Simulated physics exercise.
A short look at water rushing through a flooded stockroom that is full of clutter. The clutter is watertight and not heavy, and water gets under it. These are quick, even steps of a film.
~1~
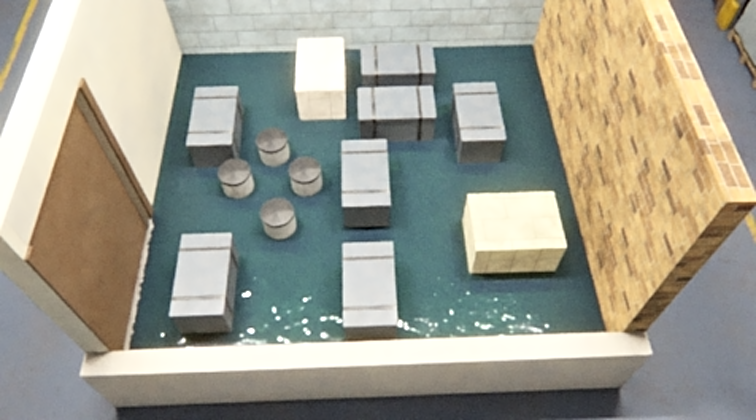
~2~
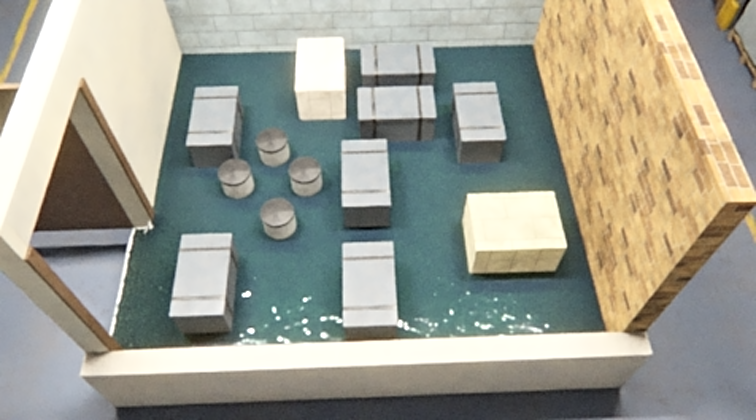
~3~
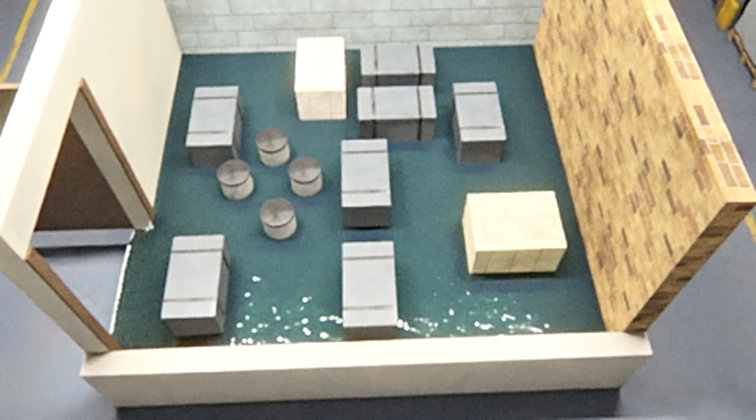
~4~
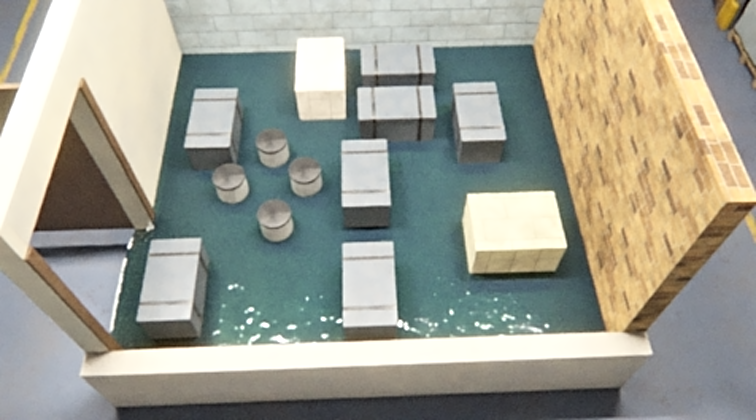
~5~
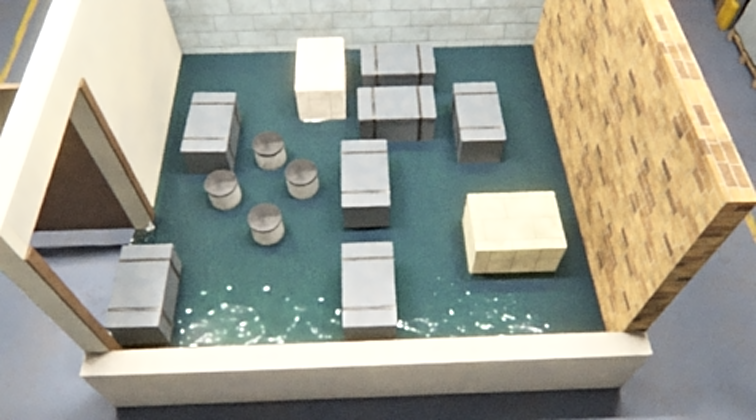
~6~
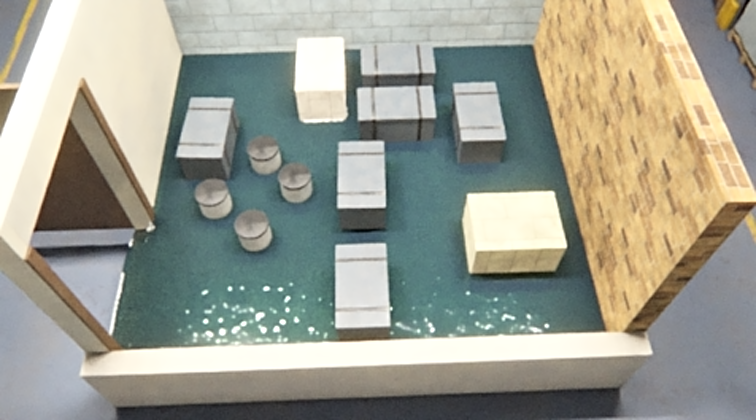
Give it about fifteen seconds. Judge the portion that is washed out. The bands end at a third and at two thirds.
Share: At least two thirds.
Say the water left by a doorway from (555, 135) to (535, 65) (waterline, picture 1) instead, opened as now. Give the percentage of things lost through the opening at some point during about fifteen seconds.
I make it 50 per cent.
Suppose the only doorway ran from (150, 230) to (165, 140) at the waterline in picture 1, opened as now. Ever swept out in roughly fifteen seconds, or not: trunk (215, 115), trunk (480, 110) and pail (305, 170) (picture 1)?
In that order: Gone, inside, washed out.
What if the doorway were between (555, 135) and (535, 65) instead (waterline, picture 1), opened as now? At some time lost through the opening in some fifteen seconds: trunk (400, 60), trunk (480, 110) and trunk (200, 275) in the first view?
In that order: Washed out, carried outside, left behind.
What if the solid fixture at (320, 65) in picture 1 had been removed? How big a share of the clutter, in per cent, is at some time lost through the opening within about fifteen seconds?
About 70 per cent.
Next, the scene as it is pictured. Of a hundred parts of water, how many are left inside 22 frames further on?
Some 60 per cent.
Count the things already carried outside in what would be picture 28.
The number is 8.
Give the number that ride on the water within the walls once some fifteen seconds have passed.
It comes to 2.
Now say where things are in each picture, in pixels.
The first frame shows a pail at (234, 172) floats; a pail at (277, 212), afloat; 0 of 11 have shifted.
The second frame shows a pail at (234, 172) floats; a pail at (277, 212), afloat; 0 of 11 have shifted.
The third frame shows a pail at (233, 172) floats; a pail at (277, 212) floats; 1 of 11 have shifted.
The fourth frame shows a pail at (229, 176) floats, close to its start; a pail at (274, 213) floats, close to its start; 2 of 11 have shifted.
The fifth frame shows a pail at (221, 183) floats, close to its start; a pail at (264, 217), afloat, close to its start; 5 of 11 have shifted.
The sixth frame shows a pail at (211, 192) floats, close to its start; a pail at (251, 224) floats, close to its start; 7 of 11 have shifted.
A moment on, 1 of 11 are out; 10 afloat.
Next, 5 of 11 are out; 6 afloat.
Later, 8 of 11 are out; 3 afloat.
In the end, 9 of 11 are out; 2 afloat.
